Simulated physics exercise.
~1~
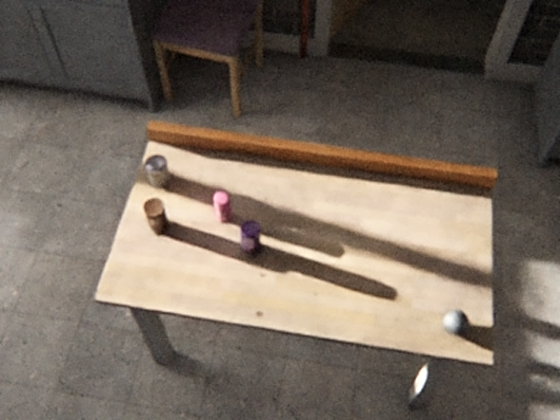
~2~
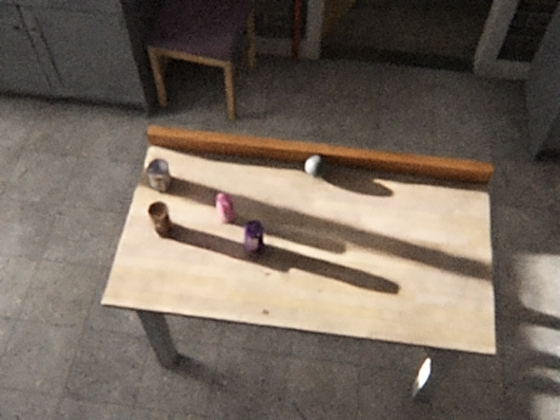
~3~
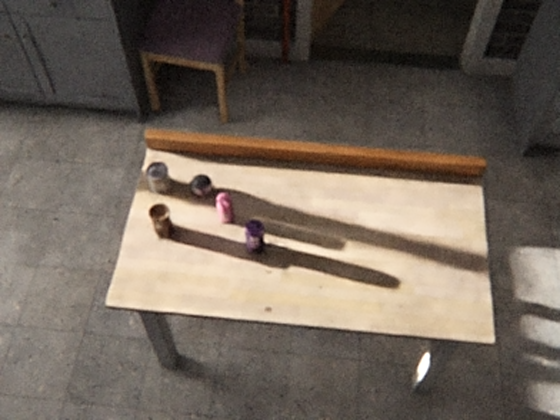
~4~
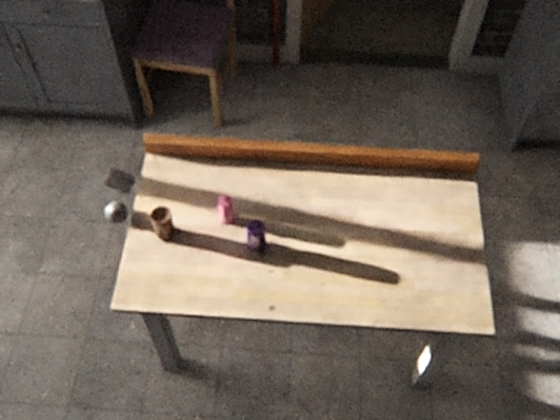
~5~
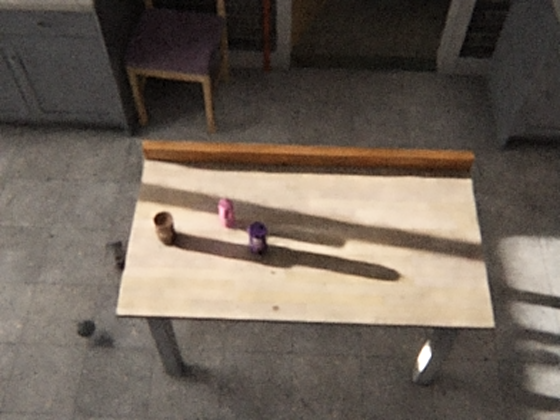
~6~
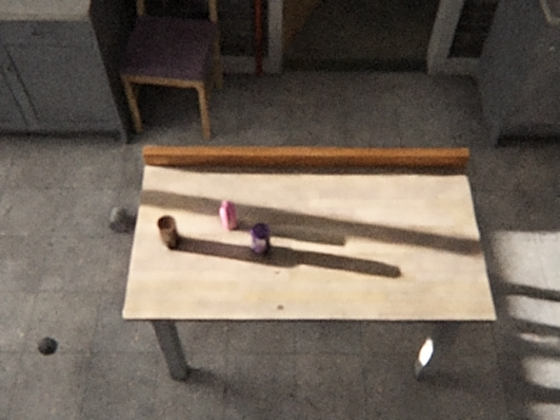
A grey ball rebounds off the back rail and knocks the white tin off the table's left side.
